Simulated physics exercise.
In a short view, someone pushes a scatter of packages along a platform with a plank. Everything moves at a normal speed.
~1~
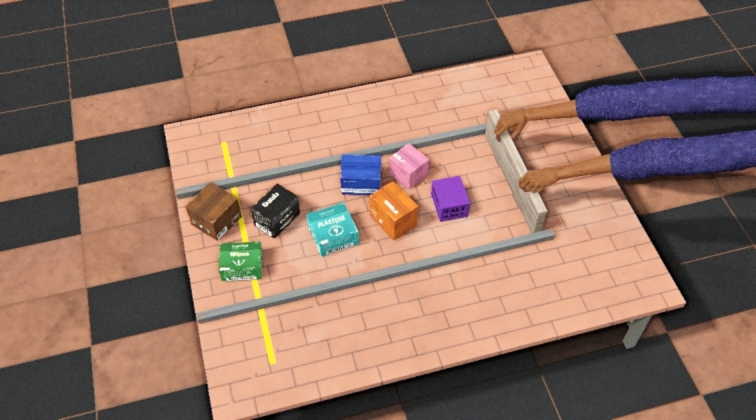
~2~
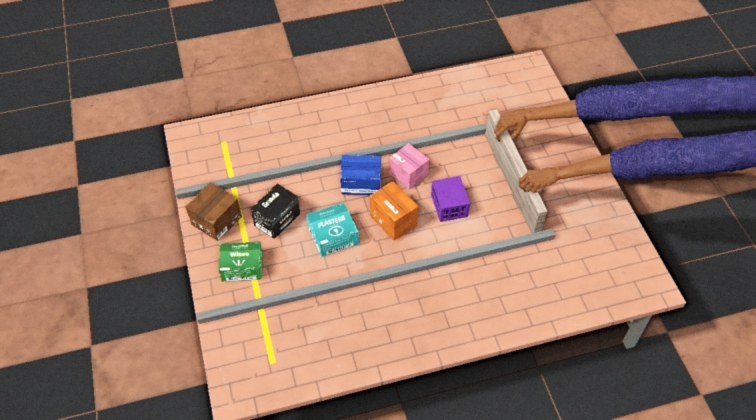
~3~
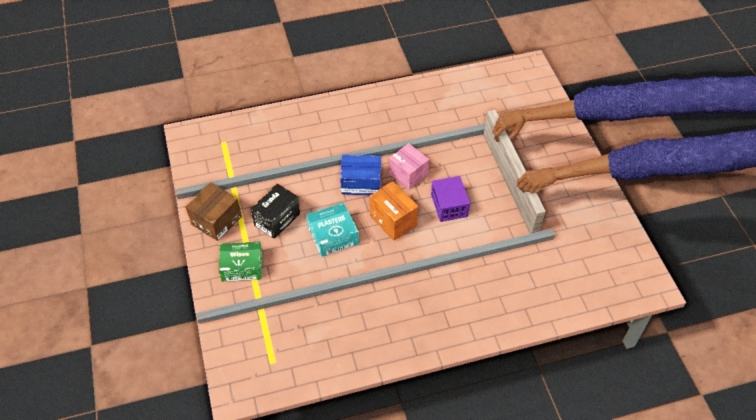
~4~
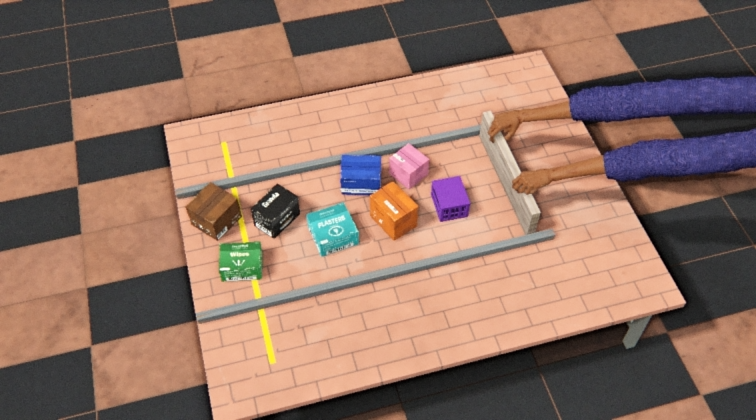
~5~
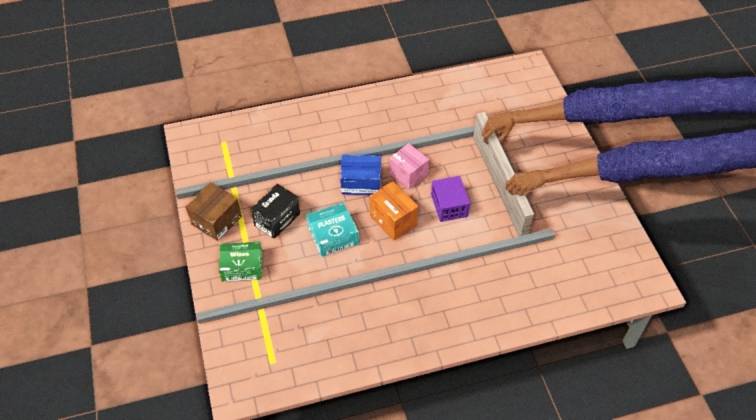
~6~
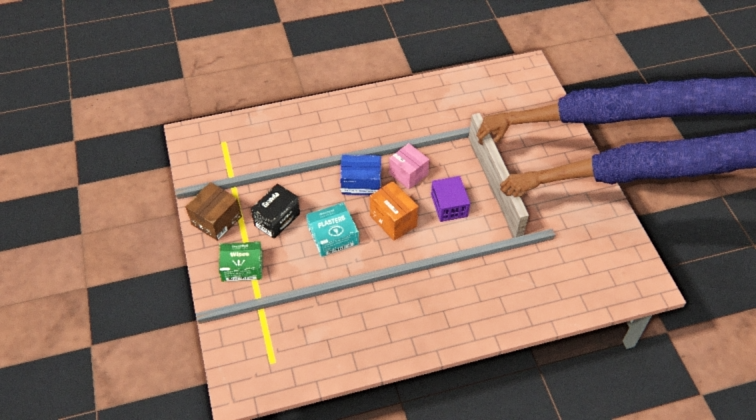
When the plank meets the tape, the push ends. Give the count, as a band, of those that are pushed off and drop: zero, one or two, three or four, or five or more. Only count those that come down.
The drop will claim three or four of them.
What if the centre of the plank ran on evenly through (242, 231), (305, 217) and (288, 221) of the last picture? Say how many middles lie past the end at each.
Respectively 4, 1 and 1.
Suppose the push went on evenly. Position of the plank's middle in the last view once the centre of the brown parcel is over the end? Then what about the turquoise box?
The middle is at (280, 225) when it's the brown parcel, and at (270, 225) when it's the turquoise box.
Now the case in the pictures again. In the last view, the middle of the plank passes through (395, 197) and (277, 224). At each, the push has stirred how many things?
One spot: 5. Other spot: 8.
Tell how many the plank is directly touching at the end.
Contact count: 2.
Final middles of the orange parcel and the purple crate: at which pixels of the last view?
In the last picture, roughly (201, 254) and (232, 249).
Soon after, none off yet; brown parcel at rest near (214, 212); green box at rest near (241, 262); black box at rest near (276, 211).
At rest, the number that fall off is three or four; fallen, turquoise box, black box, green box and brown parcel.
